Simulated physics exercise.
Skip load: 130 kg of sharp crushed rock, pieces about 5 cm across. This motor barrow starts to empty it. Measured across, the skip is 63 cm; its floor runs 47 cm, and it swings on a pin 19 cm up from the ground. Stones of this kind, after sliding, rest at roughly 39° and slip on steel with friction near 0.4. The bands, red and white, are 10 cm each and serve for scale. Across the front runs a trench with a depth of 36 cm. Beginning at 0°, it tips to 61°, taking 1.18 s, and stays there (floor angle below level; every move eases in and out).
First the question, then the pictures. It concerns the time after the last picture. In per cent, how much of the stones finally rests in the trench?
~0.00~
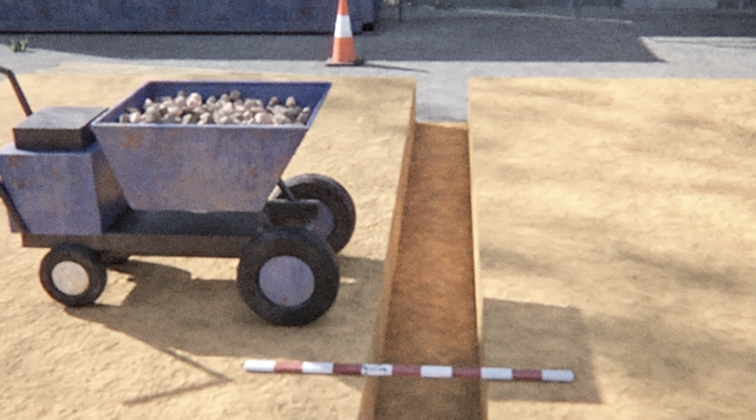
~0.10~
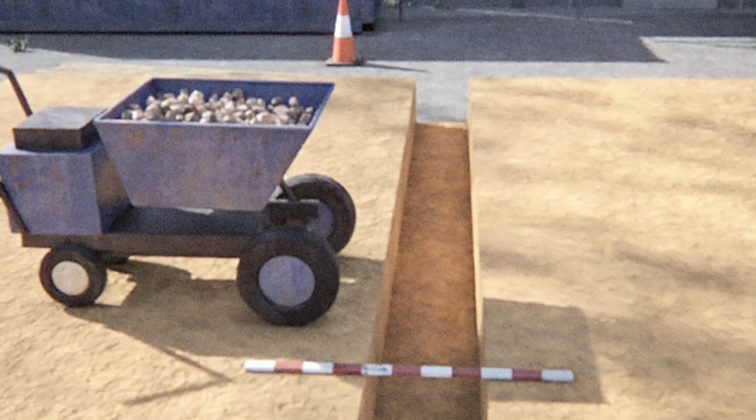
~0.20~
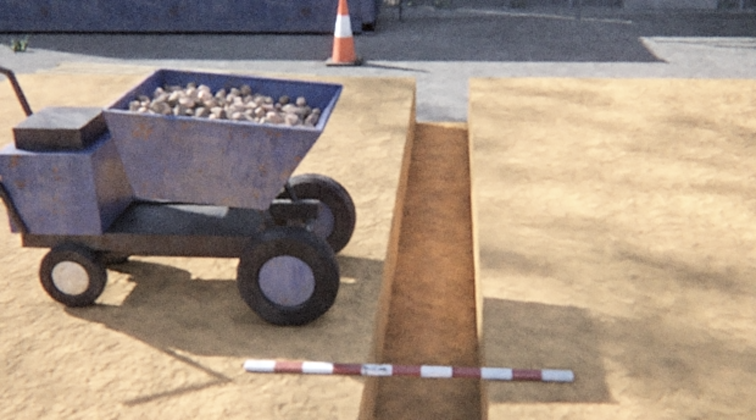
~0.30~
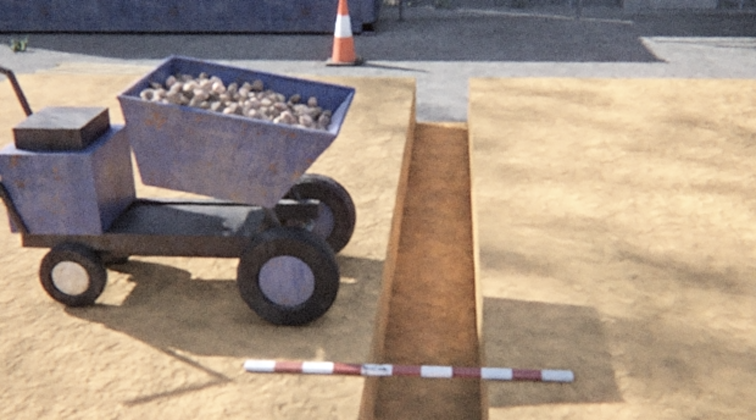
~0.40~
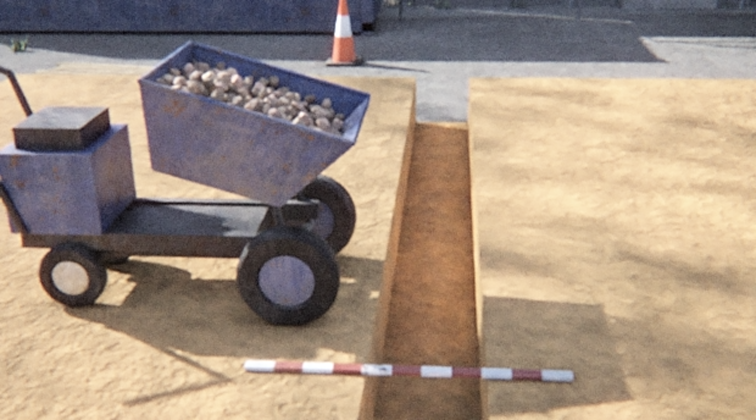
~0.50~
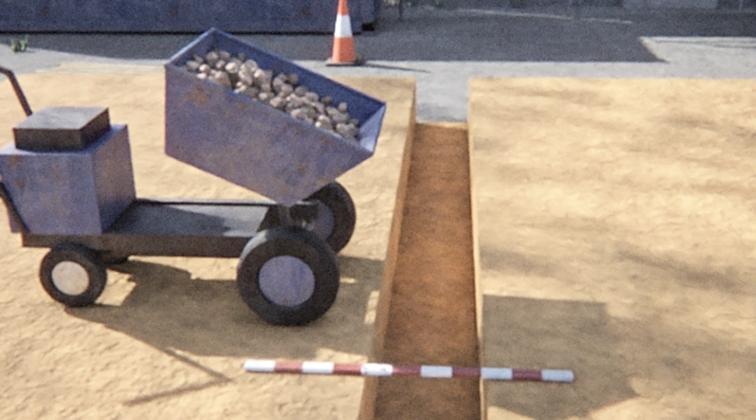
Roughly 12 per cent of them.
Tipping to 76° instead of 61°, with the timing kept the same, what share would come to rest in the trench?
It would come to about 50 percent.
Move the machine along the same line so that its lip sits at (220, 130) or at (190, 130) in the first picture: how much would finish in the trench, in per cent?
From the first place around 25 per cent, from the other around 20.
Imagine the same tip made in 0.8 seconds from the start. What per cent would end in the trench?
In that case, around 10%.
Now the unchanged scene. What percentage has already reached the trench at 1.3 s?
Around 5 per cent of it.
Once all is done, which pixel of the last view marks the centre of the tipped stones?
Resting centre: About (481, 285).
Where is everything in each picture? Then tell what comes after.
In the first frame, lip at (308, 129), floor tilted 0°, highest stones at (193, 107).
In the second frame, the skip is at 1°, its lip at (311, 130); the top of the load is at (195, 104); the stones move at 0.2 m/s on average.
In the third frame, the skip is at 5°, its lip at (321, 132); the top of the load is at (186, 97); the stones move at 0.4 m/s on average.
In the fourth frame, the skip is at 10°, its lip at (336, 137); the top of the load is at (197, 87); the stones move at 0.6 m/s on average.
In the fifth frame, the skip is at 16°, its lip at (354, 144); the top of the load is at (203, 75); the stones move at 0.7 m/s on average.
In the sixth frame, the skip is at 24°, its lip at (373, 154); the top of the load is at (220, 62); the stones move at 0.7 m/s on average.
After 0.9 s the floor is at 51°; 100 % in the skip; the foremost stones are at (411, 186).
After 1.3 s the floor is at 61°; 94 % in the skip, 4 % in the trench, 2 % past the trench; the foremost stones are at (512, 285).
After 1.6 s the floor is at 61°; 83 % in the skip, 6 % in the trench, 11 % past the trench; the foremost stones are at (593, 285).
After 3.6 s the floor is at 61°; 75 % in the skip, 12 % in the trench, 12 % past the trench; the foremost stones are at (609, 270).
